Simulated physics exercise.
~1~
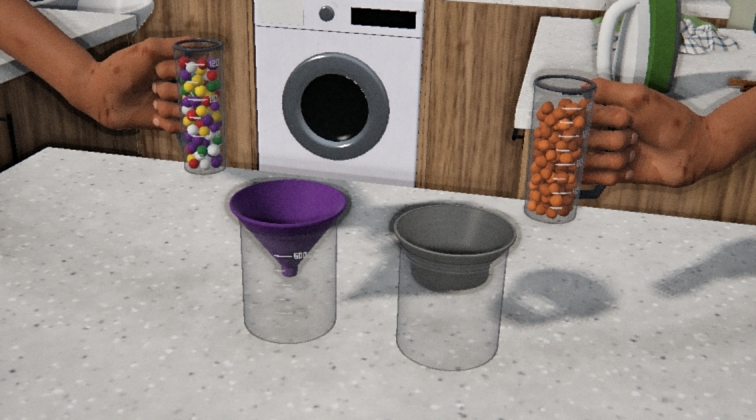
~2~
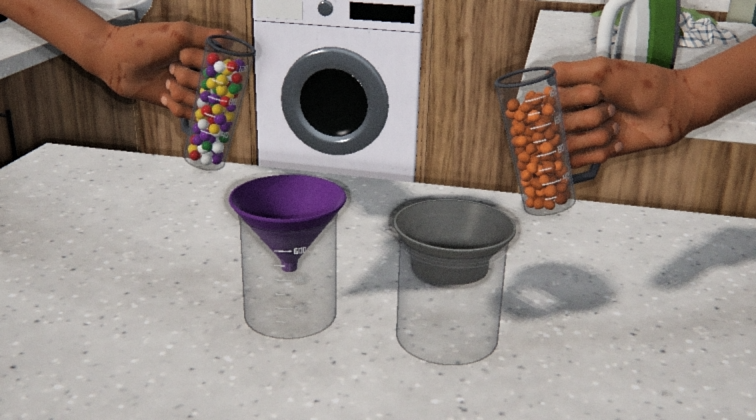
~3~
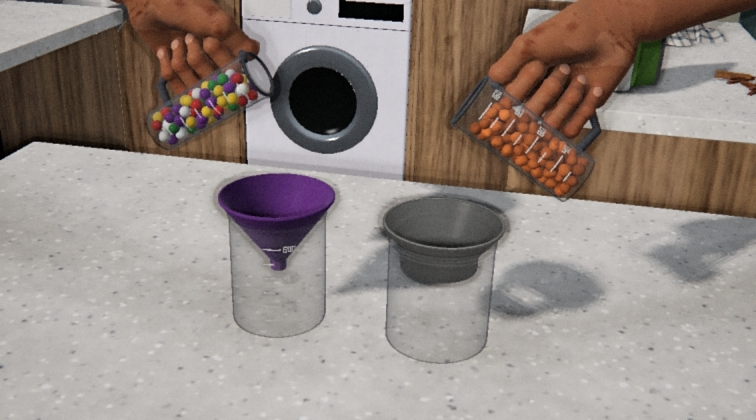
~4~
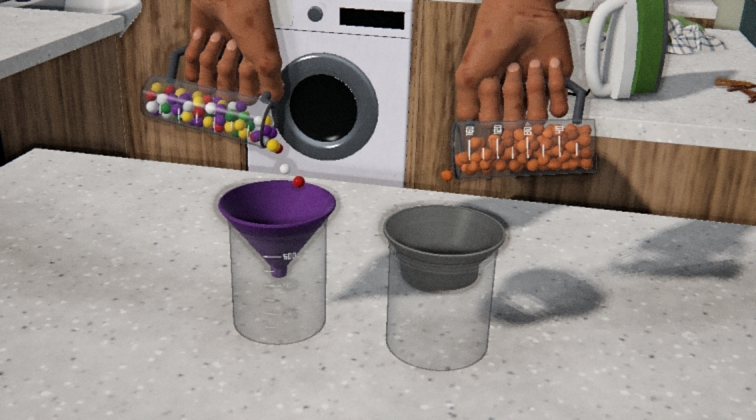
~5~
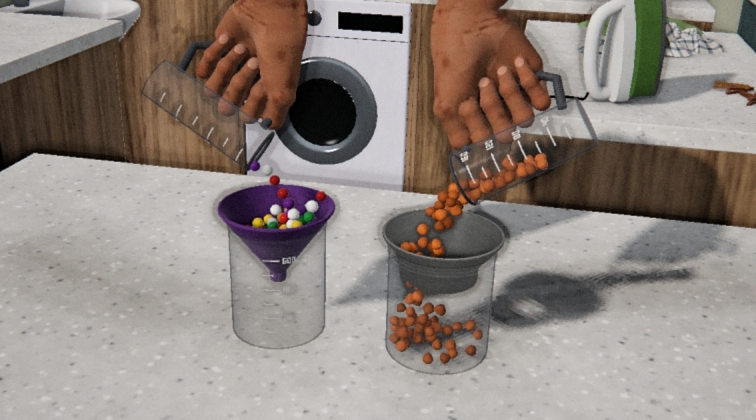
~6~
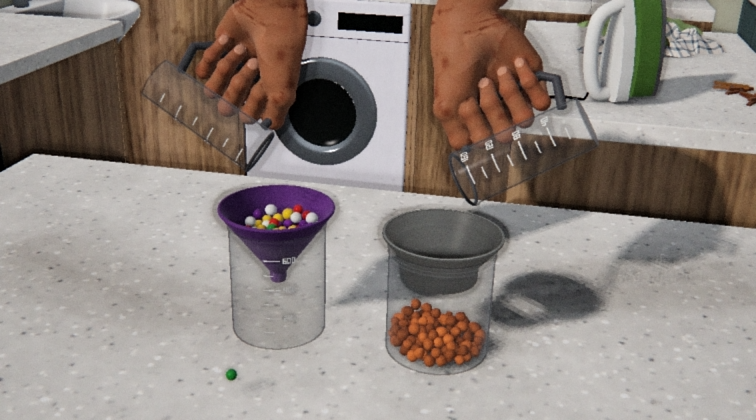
Two hands tipped cups of small balls over funnels in clear jars until both cups were empty; the orange ones all dropped through the gray funnel, while most multicolored ones jammed in the purple funnel and a green one landed on the counter.
